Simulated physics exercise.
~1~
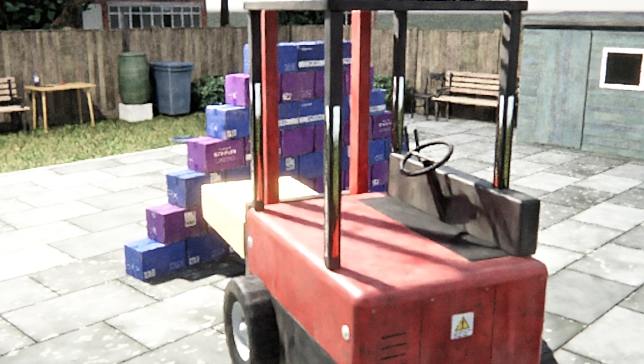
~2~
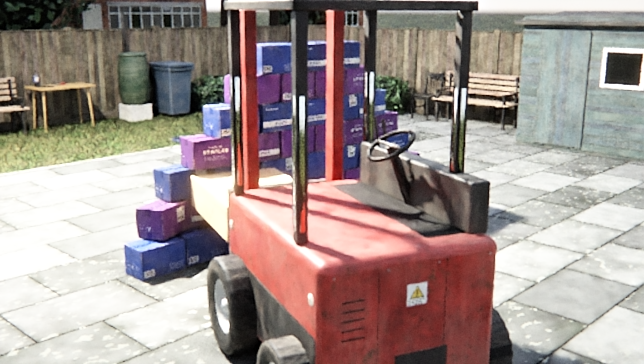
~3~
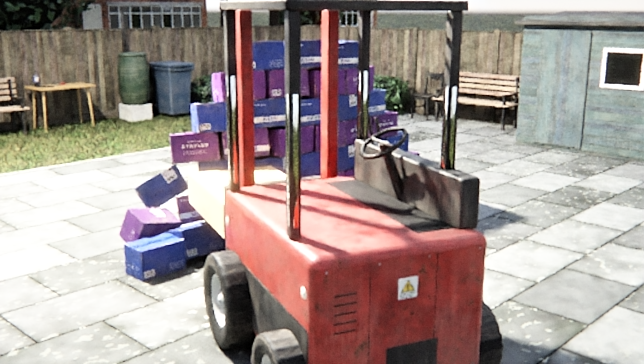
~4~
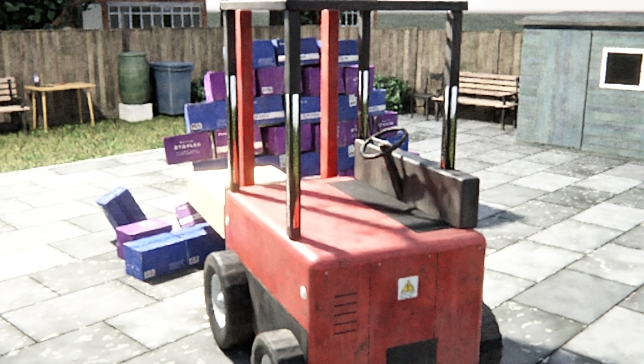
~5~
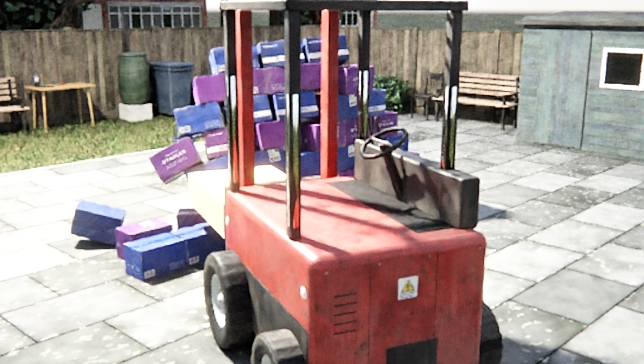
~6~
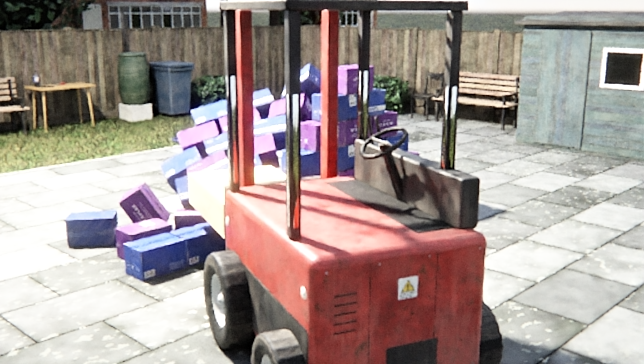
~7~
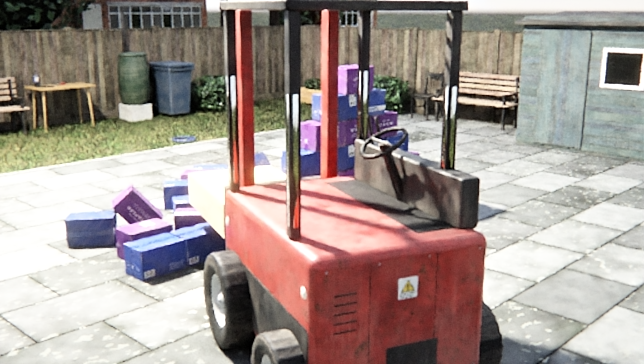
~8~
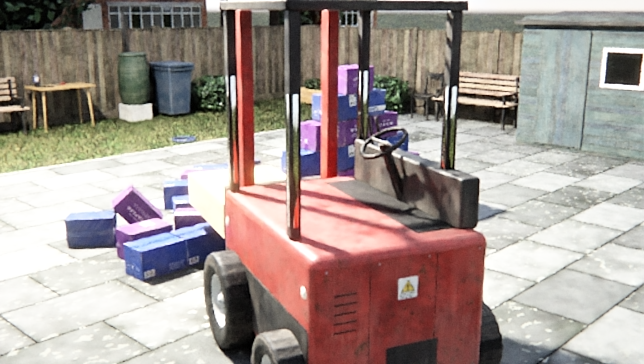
On a paved yard beside a wooden fence, a red forklift pushed into a stepped wall of blue and purple boxes and stopped, and the left side leaned and tumbled down, leaving boxes scattered on the slabs while some stayed stacked behind it.
